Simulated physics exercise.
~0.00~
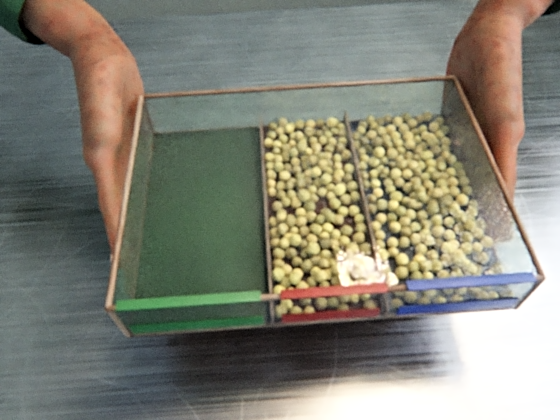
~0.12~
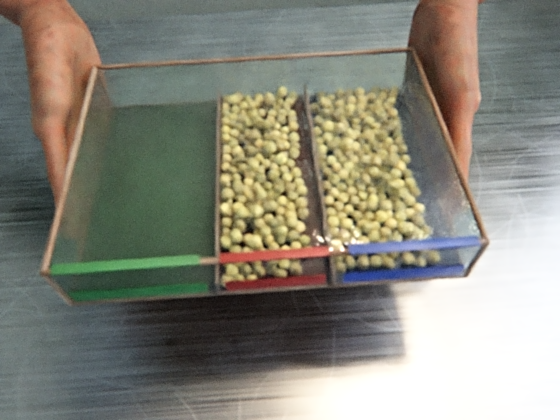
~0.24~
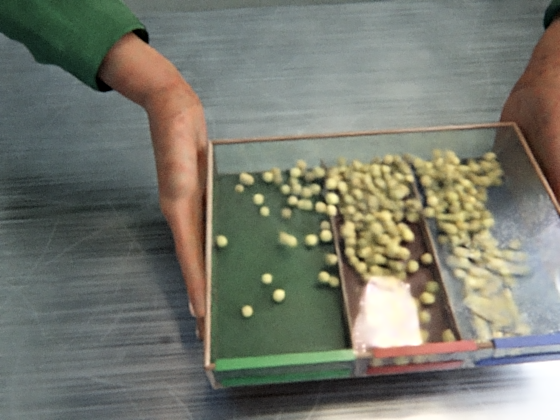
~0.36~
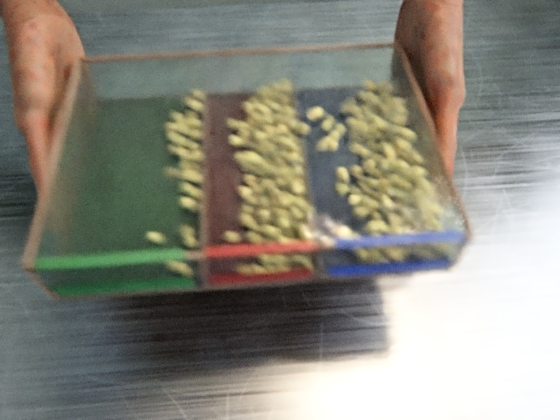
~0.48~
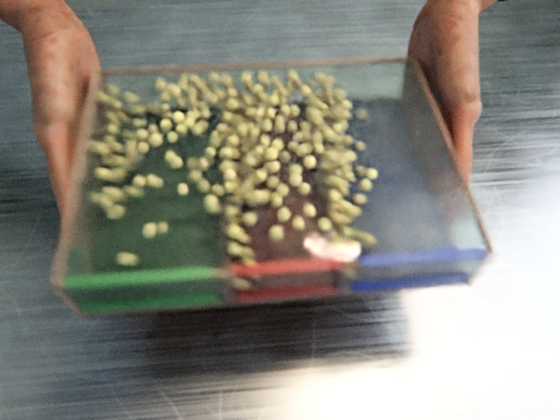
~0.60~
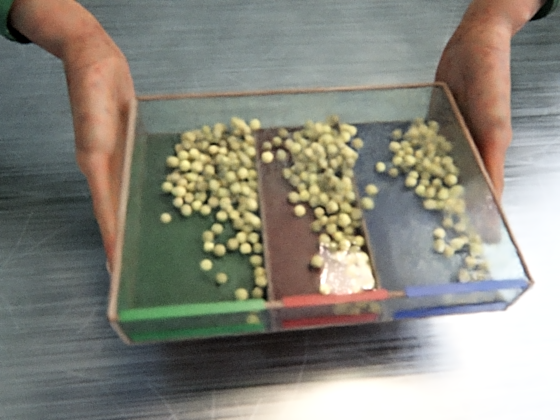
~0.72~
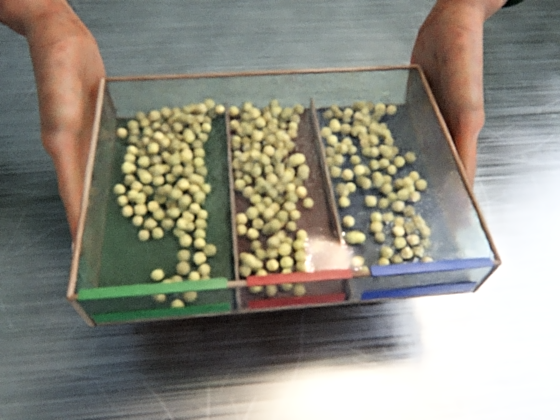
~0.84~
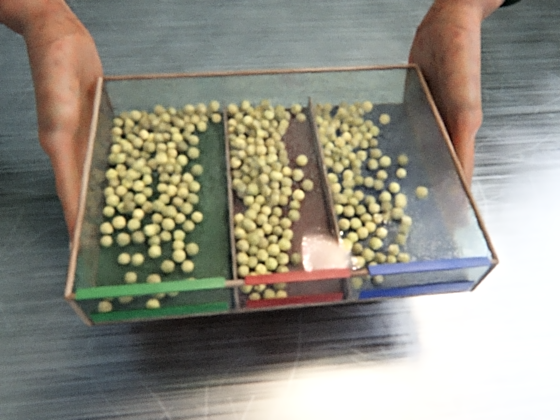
On a scratched metal table, hands shaking a clear three-compartment tray, soya beans spilling over partitions and ending spread across green, red and blue.
